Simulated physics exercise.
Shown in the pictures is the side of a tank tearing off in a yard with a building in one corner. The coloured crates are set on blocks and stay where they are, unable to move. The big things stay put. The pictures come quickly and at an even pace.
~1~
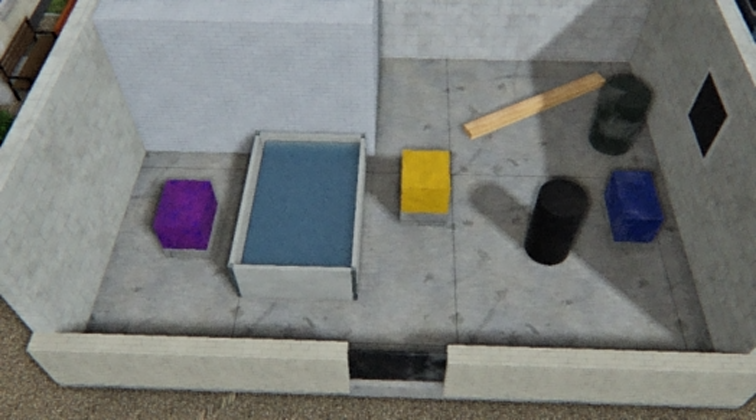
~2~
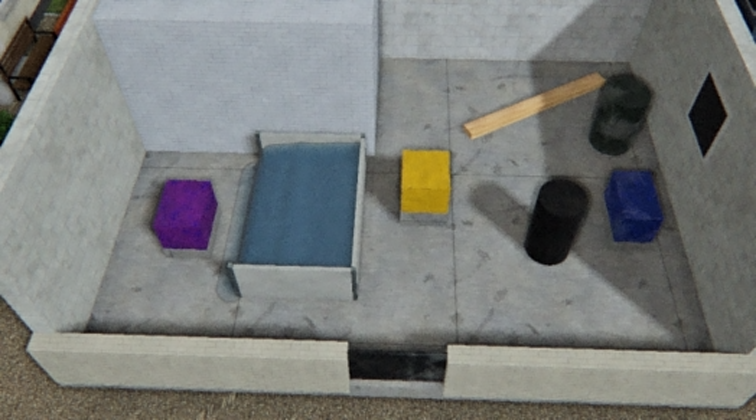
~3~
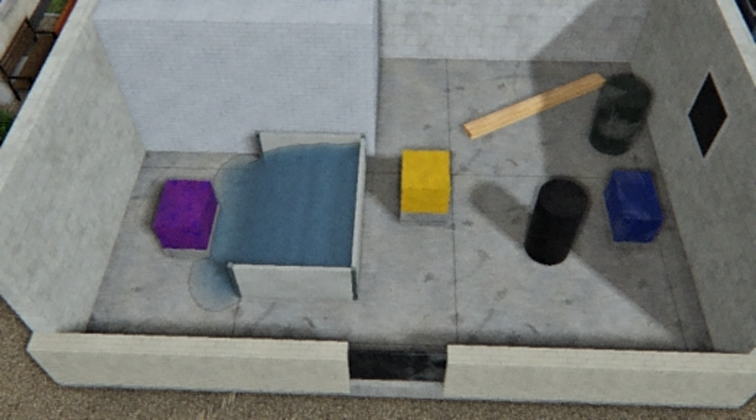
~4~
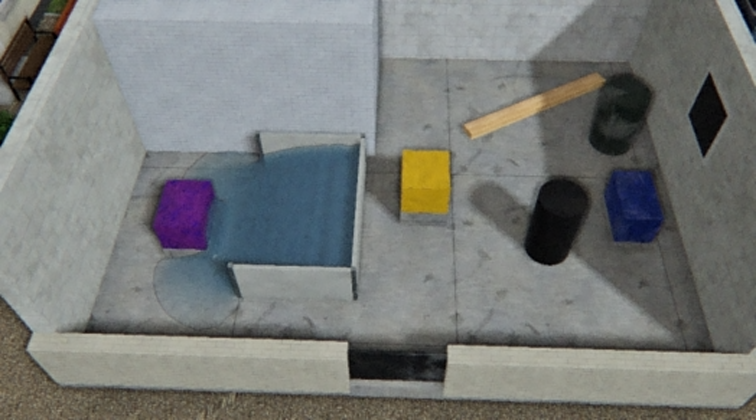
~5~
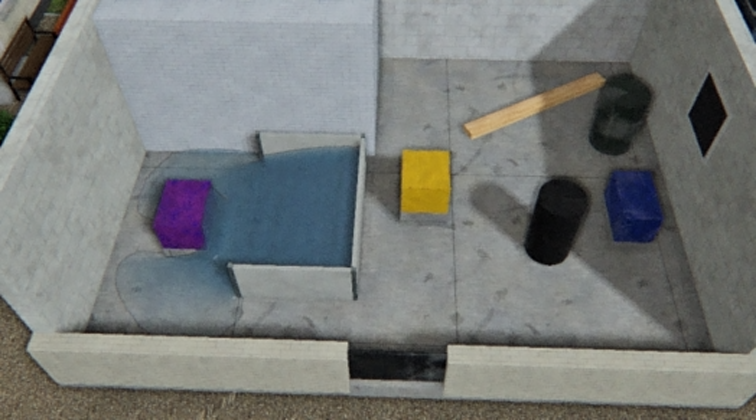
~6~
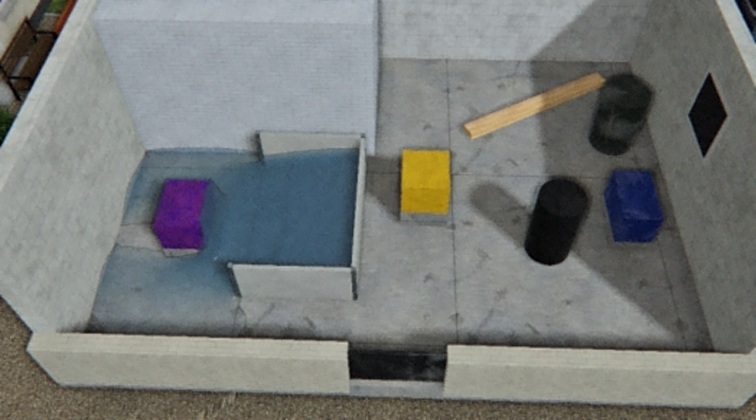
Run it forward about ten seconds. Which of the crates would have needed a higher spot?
Purple crate: Yes, it gets wet. Yellow crate: No, it stays dry. Blue crate: No, it stays dry.
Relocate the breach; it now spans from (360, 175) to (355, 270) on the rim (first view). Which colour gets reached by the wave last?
Answer: The one in purple.
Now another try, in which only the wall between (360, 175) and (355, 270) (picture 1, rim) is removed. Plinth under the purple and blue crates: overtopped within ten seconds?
Log: Purple crate stays clear; blue crate is doused.
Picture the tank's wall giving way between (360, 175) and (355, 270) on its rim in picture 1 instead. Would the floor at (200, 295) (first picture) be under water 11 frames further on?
Check at the point: Never reached.
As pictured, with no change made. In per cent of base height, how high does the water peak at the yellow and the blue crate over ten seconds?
10 and 70 per cent, in that order.
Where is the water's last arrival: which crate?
That would be the crate marked blue.
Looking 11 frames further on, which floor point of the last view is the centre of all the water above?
I'd mark it close to (213, 238).
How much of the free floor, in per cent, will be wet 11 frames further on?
About 20 %.
A moment on, water covers 20 % of the floor; the purple crate water round its plinth, the yellow crate not reached, the blue crate not reached.
Next, water covers 20 % of the floor; the purple crate water round its plinth, the yellow crate not reached, the blue crate not reached.
Then, water covers 30 % of the floor; the purple crate water round its plinth, the yellow crate water round its plinth, the blue crate not reached.
Later, water covers 60 % of the floor; the purple crate water round its plinth, the yellow crate water round its plinth, the blue crate water round its plinth.
In the end, water covers 75 % of the floor; the purple crate was topped, the yellow crate stayed above the water, the blue crate stayed above the water.
